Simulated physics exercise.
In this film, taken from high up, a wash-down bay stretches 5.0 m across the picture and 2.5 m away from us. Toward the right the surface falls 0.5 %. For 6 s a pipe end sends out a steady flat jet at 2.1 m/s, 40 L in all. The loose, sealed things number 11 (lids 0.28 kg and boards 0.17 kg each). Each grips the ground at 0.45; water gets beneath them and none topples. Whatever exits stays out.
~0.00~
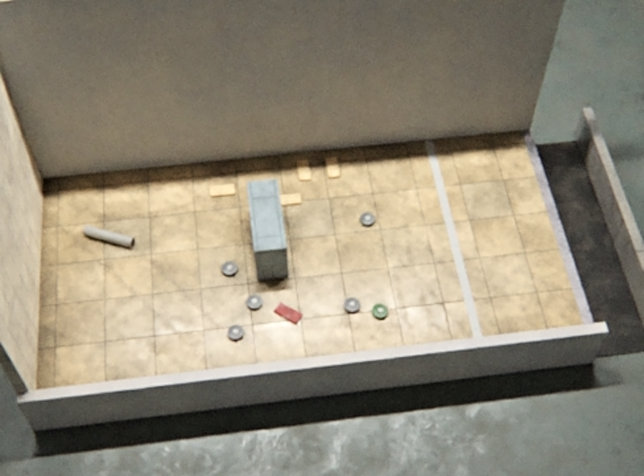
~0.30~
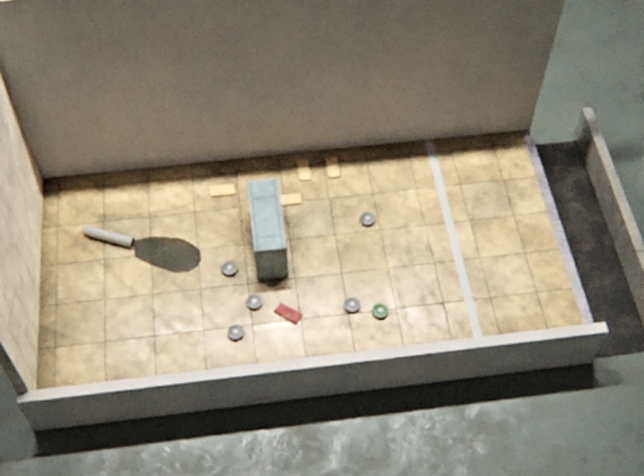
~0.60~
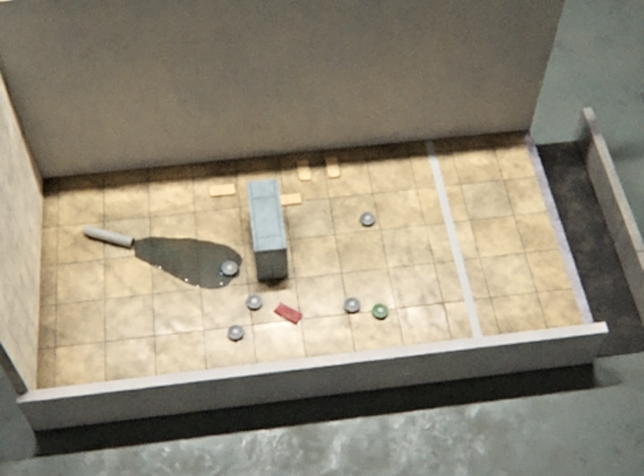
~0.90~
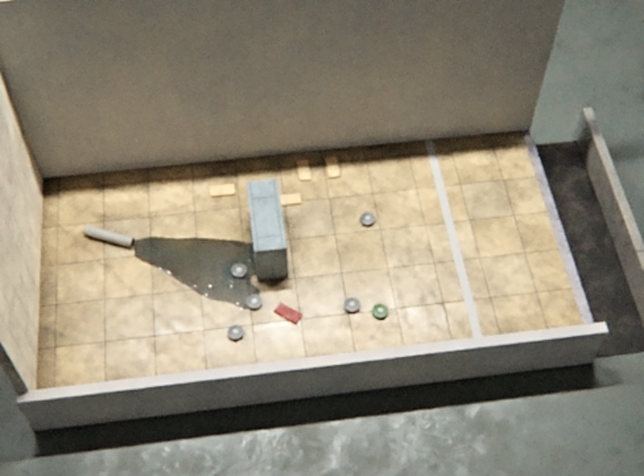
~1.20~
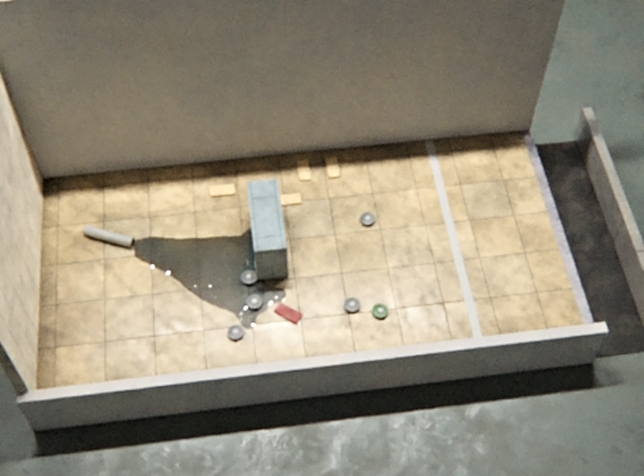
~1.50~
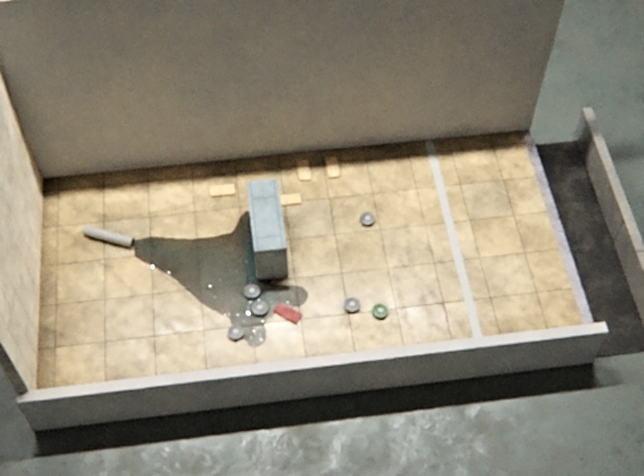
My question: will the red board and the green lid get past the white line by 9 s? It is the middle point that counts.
At the end, the red board goes the distance; the green lid lacks the distance.
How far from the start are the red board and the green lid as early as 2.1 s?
I'd guess about 10 cm and 0 cm by that point.
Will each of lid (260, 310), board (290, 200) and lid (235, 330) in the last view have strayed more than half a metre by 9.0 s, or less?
In sequence: Exceeds it / falls below it / falls below it.
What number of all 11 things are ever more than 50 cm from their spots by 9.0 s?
4.
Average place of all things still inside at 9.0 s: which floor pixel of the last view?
Centre of the remaining things: Roughly (335, 259).
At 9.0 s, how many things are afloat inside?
At that instant the tally stands at 2.
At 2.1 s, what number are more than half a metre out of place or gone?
The count is 1.
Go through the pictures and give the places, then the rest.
The red board at (288, 313), on the bottom; the green lid at (380, 311) rests on the ground; water covers 0.0 m2; 0 of 11 have shifted, in the first frame.
The red board at (288, 313), on the bottom; the green lid at (380, 311) rests on the ground; 0.2 m2 under water; 0 of 11 have shifted, in the second frame.
The red board at (288, 313) rests on the ground; the green lid at (380, 311) rests on the ground; water covers 0.3 m2; 0 of 11 have shifted, in the third frame.
The red board at (288, 313), on the bottom; the green lid at (380, 311), on the bottom; 0.5 m2 under water; 1 of 11 have shifted, in the fourth frame.
The red board at (288, 313), on the bottom; the green lid at (380, 311), on the bottom; water covers 0.6 m2; 1 of 11 have shifted, in the fifth frame.
The red board at (288, 313), on the bottom; the green lid at (380, 311) rests on the ground; water covers 0.7 m2; 2 of 11 have shifted, in the sixth frame.
After 2.1 s the red board is near (296, 320), 0.1 m from its start, aground; the green lid is near (380, 311), 0.0 m from its start, aground; 0 of 11 are over the mark; 0 afloat.
After 4.0 s the red board is near (387, 353), 1.0 m from its start, afloat; the green lid is near (380, 311), 0.0 m from its start, aground; 0 of 11 are over the mark; 2 afloat.
After 6.3 s the red board is near (519, 328), 2.1 m from its start, aground; the green lid is near (380, 311), 0.0 m from its start, aground; 1 of 11 are over the mark; 1 afloat.
After 9.0 s the red board is near (564, 307), 2.6 m from its start, afloat; the green lid is near (380, 311), 0.0 m from its start, aground; 1 of 11 are over the mark; 2 afloat.
